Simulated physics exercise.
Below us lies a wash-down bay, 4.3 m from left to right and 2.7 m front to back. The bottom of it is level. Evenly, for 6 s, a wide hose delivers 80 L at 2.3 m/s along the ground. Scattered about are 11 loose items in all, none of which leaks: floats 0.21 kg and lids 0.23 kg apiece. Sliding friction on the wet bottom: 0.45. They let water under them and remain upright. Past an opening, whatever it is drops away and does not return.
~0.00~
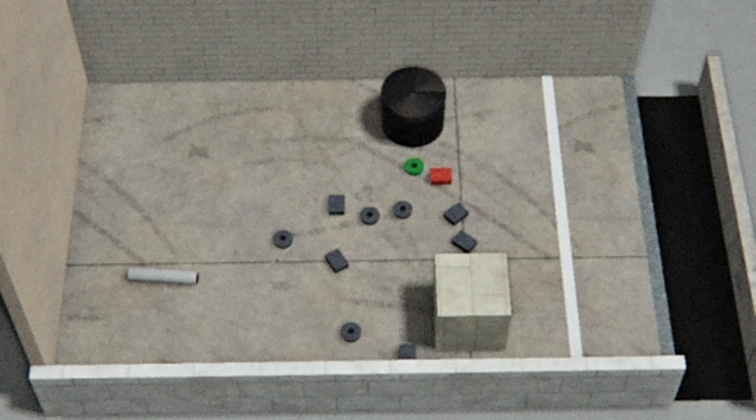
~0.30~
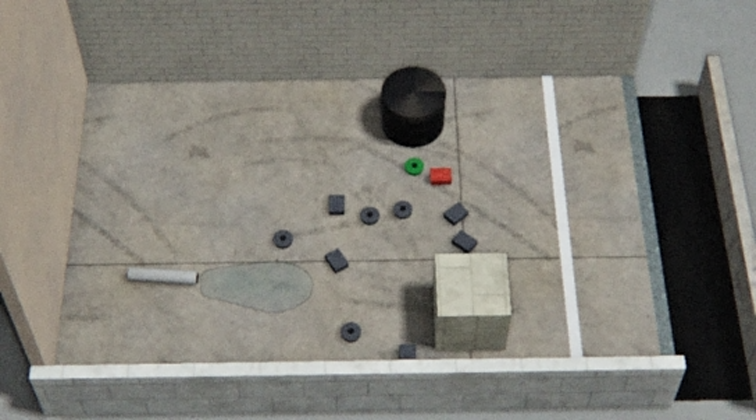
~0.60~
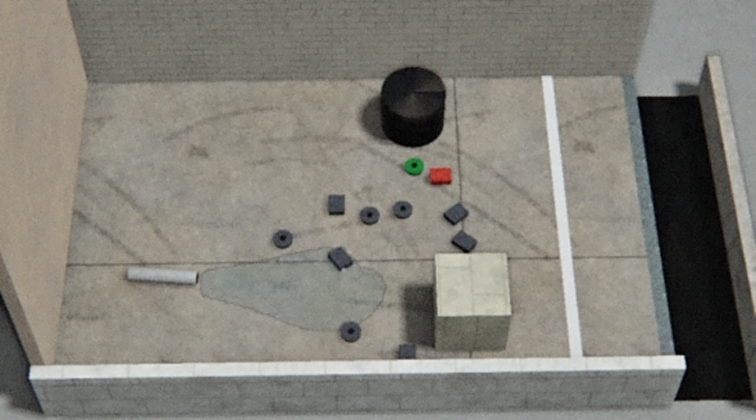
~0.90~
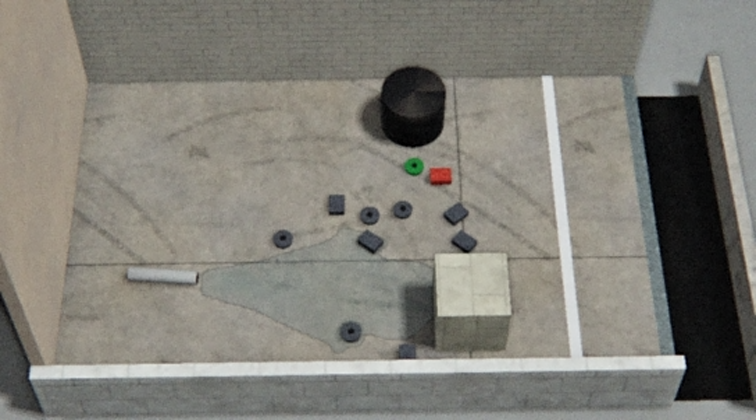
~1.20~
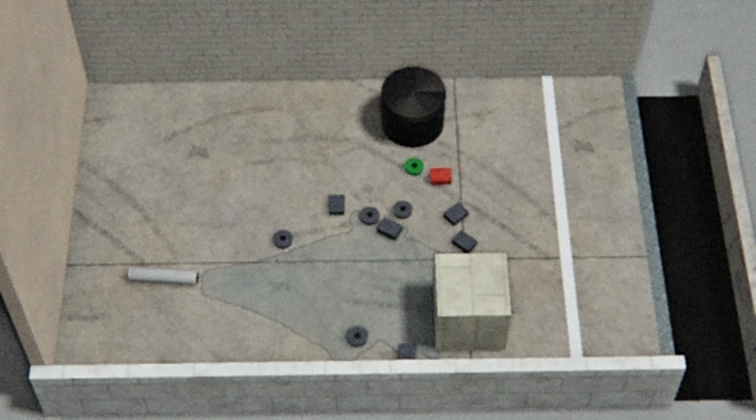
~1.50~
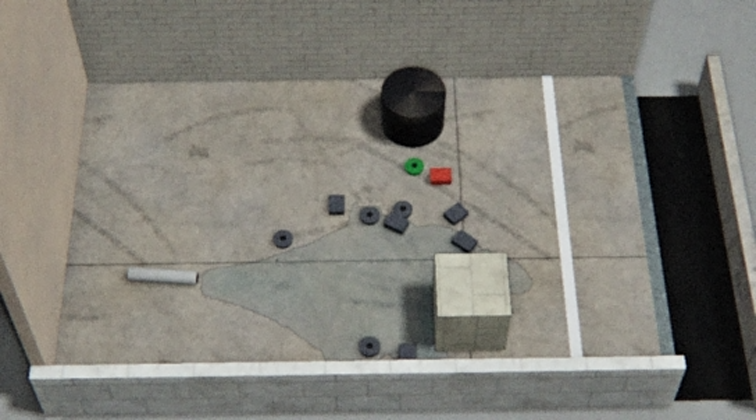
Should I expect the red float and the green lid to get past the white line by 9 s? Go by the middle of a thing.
Lab note - red float: Not beyond, green lid: Not beyond.
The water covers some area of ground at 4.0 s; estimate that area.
Wet area: Approx. 4.0 m2.
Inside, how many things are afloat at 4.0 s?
The count is 2.
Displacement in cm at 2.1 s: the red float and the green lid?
About 0 and 0 cm by then.
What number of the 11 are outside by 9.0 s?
The count is 0.
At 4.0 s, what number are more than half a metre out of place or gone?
The number comes to 2.
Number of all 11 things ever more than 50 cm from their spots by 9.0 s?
Count: 4.
After 2.1 s the red float is near (441, 174), 0.0 m from its start, aground; the green lid is near (414, 166), 0.0 m from its start, aground; 0 of 11 are over the mark; 2 afloat.
After 4.0 s the red float is near (441, 174), 0.0 m from its start, aground; the green lid is near (414, 166), 0.0 m from its start, aground; 0 of 11 are over the mark; 2 afloat.
After 6.3 s the red float is near (441, 174), 0.0 m from its start, aground; the green lid is near (414, 166), 0.0 m from its start, aground; 1 of 11 are over the mark; 0 afloat.
After 9.0 s the red float is near (441, 174), 0.0 m from its start, aground; the green lid is near (414, 166), 0.0 m from its start, aground; 1 of 11 are over the mark; 0 afloat.
